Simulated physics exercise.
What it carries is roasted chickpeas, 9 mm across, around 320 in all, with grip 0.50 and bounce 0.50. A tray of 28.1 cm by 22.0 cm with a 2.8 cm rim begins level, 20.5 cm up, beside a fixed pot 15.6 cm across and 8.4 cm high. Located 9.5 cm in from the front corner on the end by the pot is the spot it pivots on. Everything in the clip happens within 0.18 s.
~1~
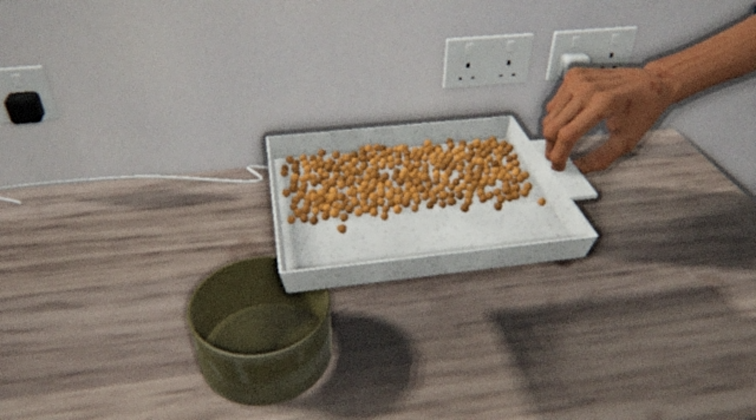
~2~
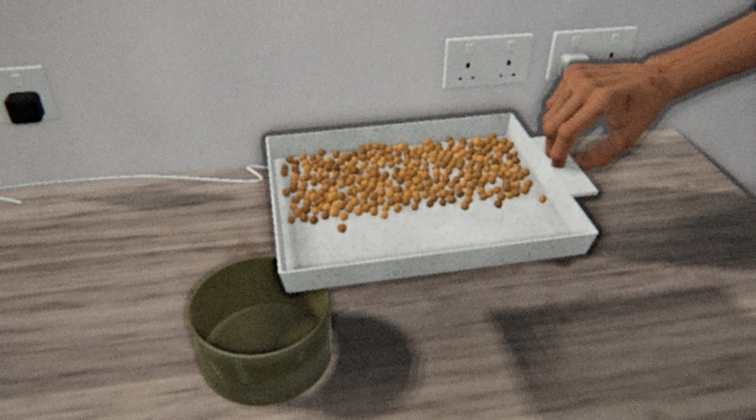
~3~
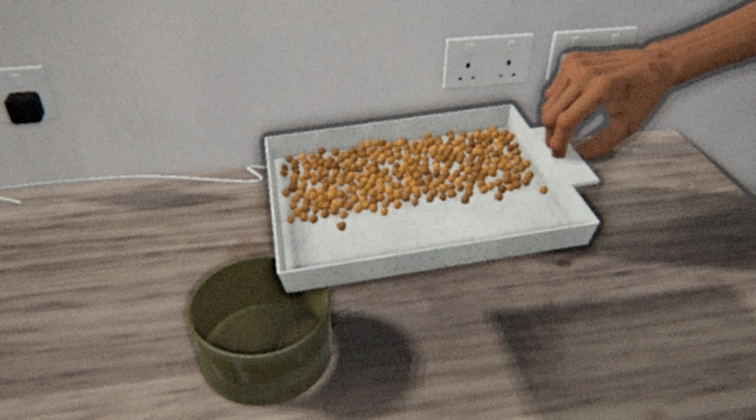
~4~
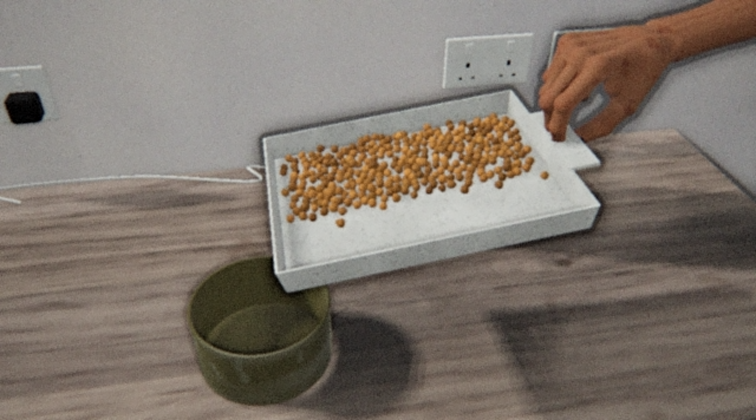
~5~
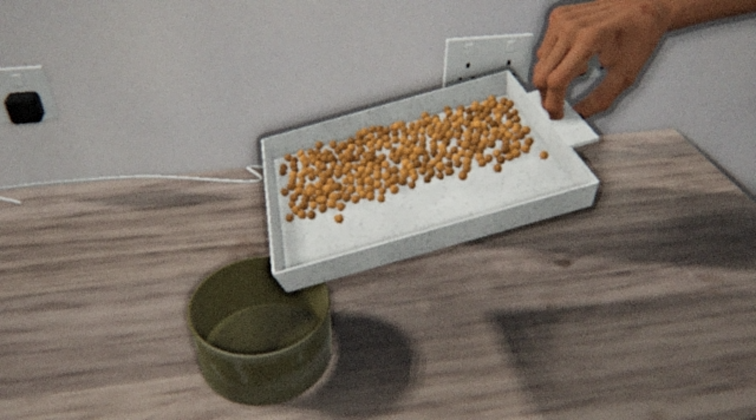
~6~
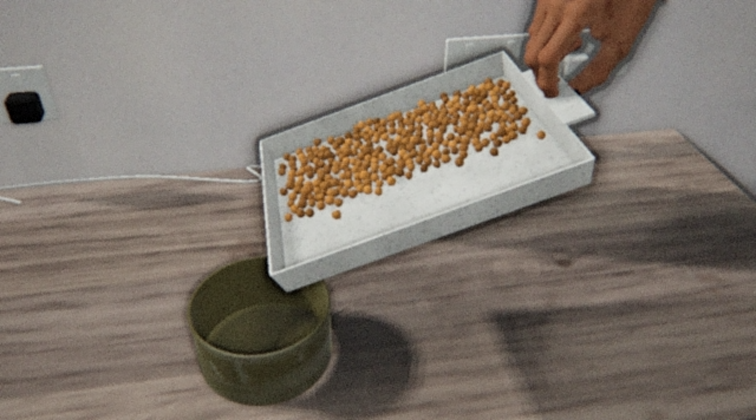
A hand raises the right end of a white tray of chickpeas beside a green pot.
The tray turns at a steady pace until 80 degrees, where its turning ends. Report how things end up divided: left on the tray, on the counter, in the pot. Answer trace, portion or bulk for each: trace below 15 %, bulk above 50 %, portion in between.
Left on the tray: Portion. Counter: Portion. Pot: Portion.
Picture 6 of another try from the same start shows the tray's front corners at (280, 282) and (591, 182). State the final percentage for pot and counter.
Pot 10; counter 65.
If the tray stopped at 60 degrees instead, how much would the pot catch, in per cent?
Around 5 %, I reckon.
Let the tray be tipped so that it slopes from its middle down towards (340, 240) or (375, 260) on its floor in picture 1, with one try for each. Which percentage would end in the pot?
About 5 and 0 per cent.
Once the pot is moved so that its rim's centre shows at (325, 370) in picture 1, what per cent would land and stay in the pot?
About 0 per cent.
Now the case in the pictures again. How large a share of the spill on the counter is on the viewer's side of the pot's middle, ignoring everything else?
Share: Some 30 %.
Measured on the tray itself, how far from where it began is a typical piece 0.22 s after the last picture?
Roughly 3 cm.
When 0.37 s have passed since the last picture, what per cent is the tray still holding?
Close to 100 in a hundred parts of the load.
Then, 0.22 s after the last picture, tilt 49 degrees; the tray holds 100 %, the pot 0 %.
Then, 0.37 s after the last picture, tilt 70 degrees; the tray holds 100 %, the pot 0 %.
Then, 0.65 s after the last picture, tilt 80 degrees; the tray holds 45 %, the pot 10 %.
In the end, tray 40 %, counter 35 %, pot 20 %.
